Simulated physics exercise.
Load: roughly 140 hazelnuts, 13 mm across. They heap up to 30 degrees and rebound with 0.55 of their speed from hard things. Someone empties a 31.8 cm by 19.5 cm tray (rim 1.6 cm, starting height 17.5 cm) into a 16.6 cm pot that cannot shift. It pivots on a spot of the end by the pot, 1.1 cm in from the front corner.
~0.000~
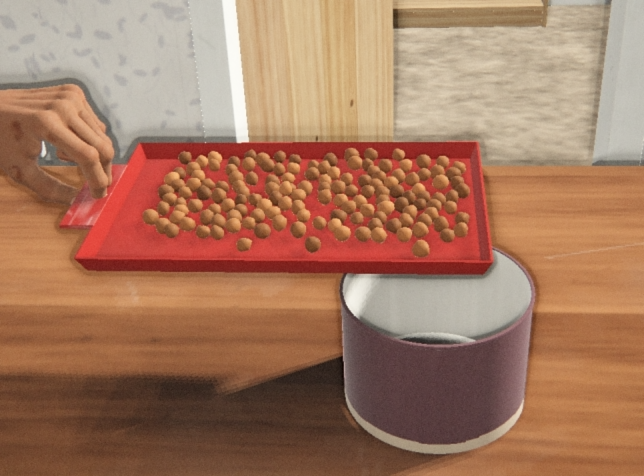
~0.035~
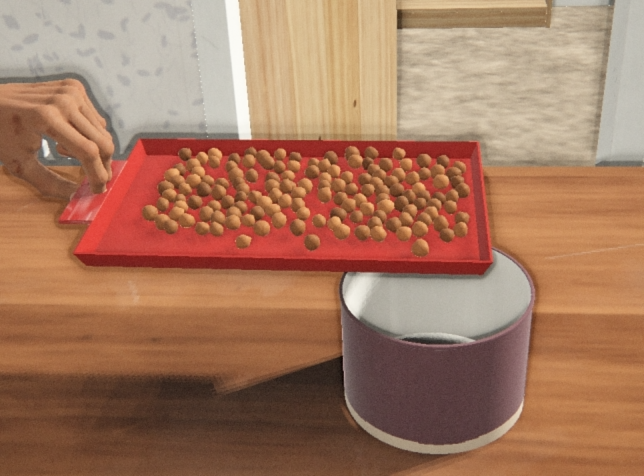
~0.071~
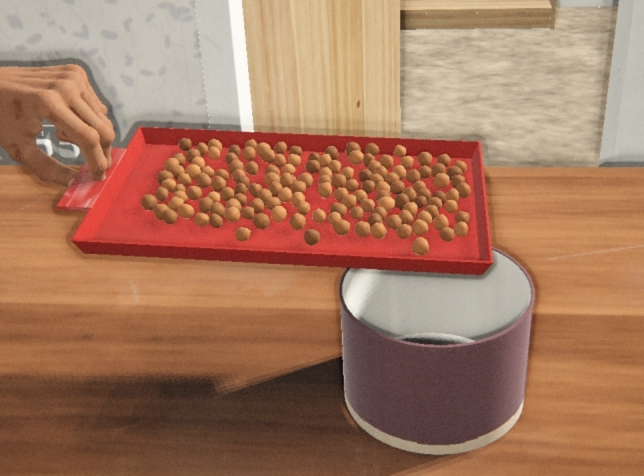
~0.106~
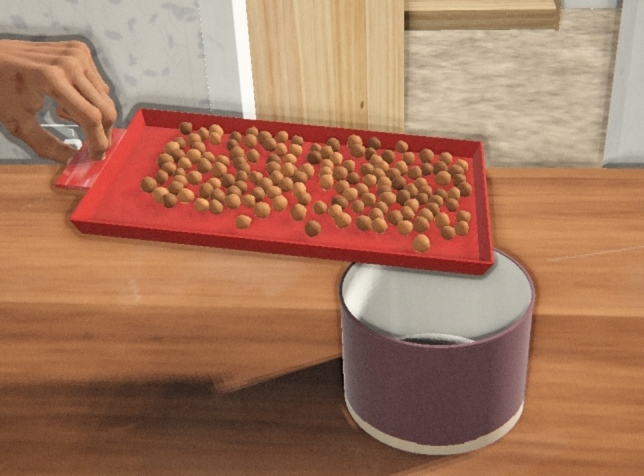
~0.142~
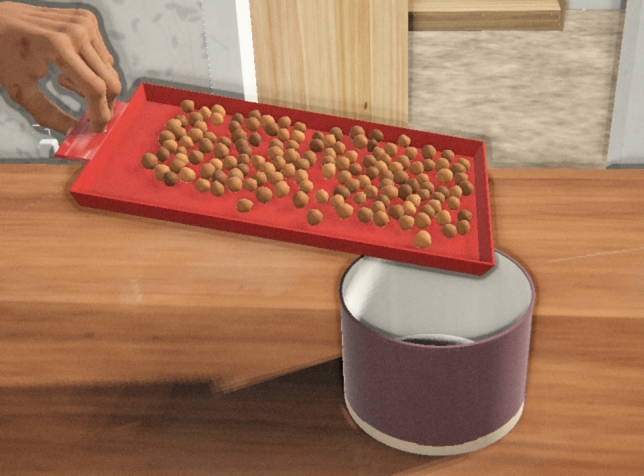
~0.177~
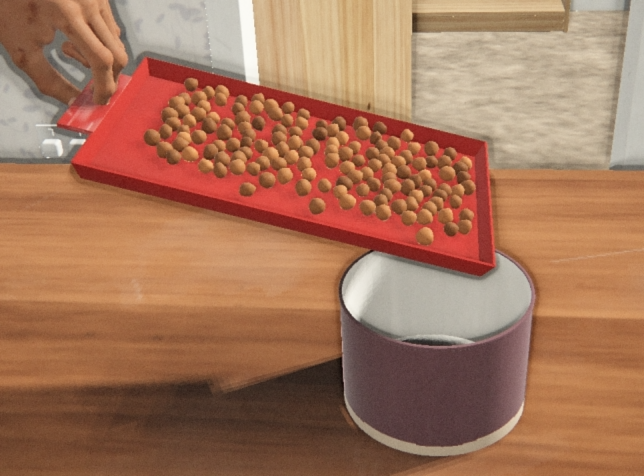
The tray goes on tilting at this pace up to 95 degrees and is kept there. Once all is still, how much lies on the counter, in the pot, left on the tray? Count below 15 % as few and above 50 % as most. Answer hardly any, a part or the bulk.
Counter the bulk, pot hardly any, tray hardly any.
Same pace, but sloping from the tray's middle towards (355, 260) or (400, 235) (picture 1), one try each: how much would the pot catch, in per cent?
About 0 and 0 per cent.
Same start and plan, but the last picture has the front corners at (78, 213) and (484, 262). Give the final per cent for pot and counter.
Pot 0, counter 100.
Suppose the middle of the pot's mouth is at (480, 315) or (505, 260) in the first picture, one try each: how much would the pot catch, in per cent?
Some 35 and 60 per cent.
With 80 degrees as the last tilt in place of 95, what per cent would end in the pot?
Then about 5 per cent.
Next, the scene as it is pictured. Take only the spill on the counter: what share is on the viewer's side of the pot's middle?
Some 50 per cent.
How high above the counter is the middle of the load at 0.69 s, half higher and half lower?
About 16 cm.
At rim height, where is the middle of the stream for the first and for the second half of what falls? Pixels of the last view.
First near (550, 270), later near (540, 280).
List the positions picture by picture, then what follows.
The first frame shows tray tilt 0 degrees, front corners at (85, 254) and (484, 257); middle of the pieces at (298, 196); pot at (436, 286).
The second frame shows tray tilt 1 degrees, front corners at (83, 249) and (483, 257); middle of the pieces at (298, 194).
The third frame shows tray tilt 3 degrees, front corners at (82, 236) and (483, 257); middle of the pieces at (298, 188).
The fourth frame shows tray tilt 6 degrees, front corners at (80, 216) and (484, 258), lowest corner right front; middle of the pieces at (299, 179).
The fifth frame shows tray tilt 11 degrees, front corners at (80, 188) and (486, 258), lowest corner right front; middle of the pieces at (302, 166).
The sixth frame shows tray tilt 15 degrees, front corners at (82, 160) and (487, 259), lowest corner right front; middle of the pieces at (305, 153); pot at (436, 287). Its pace works out near 130 degrees a second.
After 0.48 s, tilt 54 degrees; the tray holds 100 %, the pot 0 %.
Then, at 0.69 s, tilt 81 degrees; the tray holds 35 %, the pot 0 %.
After 1.01 s, tilt 95 degrees; the tray holds 0 %, the pot 5 %.
In the end, at 1.9 s, counter 95 %, pot 5 %, tray 0 %.
